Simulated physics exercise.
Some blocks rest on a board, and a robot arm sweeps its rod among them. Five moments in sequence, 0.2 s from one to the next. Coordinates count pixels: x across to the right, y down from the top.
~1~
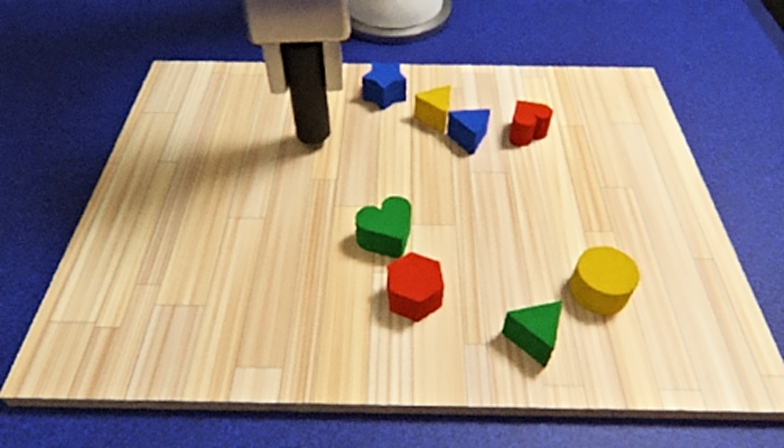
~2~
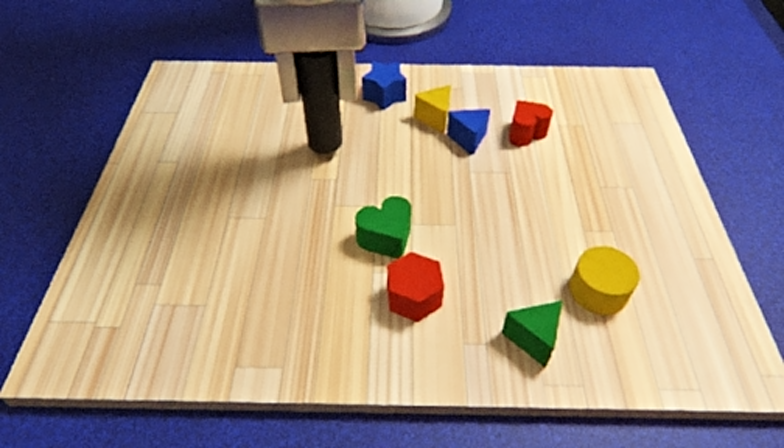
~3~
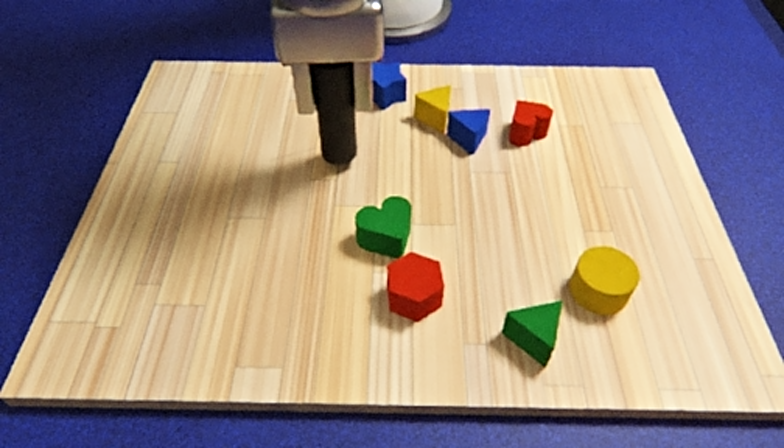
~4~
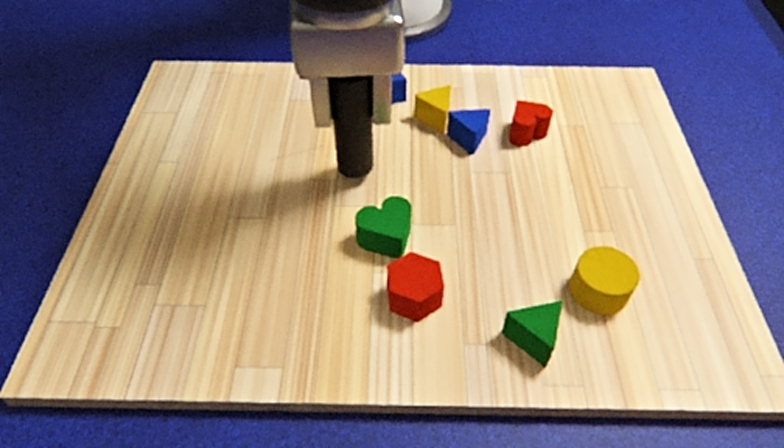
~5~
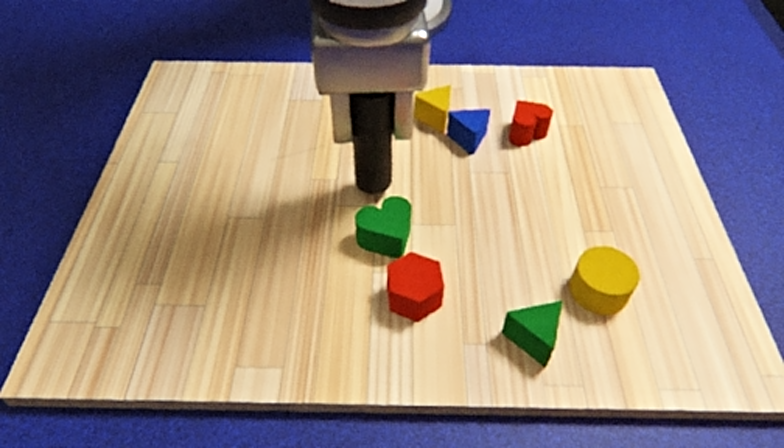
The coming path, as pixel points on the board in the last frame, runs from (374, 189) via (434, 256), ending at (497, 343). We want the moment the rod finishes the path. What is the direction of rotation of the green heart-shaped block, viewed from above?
Looking down, my answer is that the green heart-shaped block rotates clockwise.
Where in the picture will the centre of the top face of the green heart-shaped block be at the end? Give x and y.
I expect it at (393, 244).
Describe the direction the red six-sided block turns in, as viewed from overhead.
Answer: Against the clock.
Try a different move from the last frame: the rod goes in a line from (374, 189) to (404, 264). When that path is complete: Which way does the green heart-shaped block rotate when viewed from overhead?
It ends up turned clockwise.
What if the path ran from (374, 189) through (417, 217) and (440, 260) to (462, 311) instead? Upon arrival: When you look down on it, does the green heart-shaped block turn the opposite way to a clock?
Final answer: No.
What follows on the original path. One third of the way, rod (414, 224); green heart-shaped block (392, 237), turned 60° clockwise.
Two thirds of the way, rod (456, 275); green heart-shaped block (393, 244), turned 95° clockwise; red six-sided block (413, 289), turned 20° anticlockwise.
At the end, rod (499, 335); green heart-shaped block (393, 244), turned 95° clockwise; red six-sided block (413, 289), turned 20° anticlockwise; green three-sided block (556, 327), turned 35° anticlockwise.
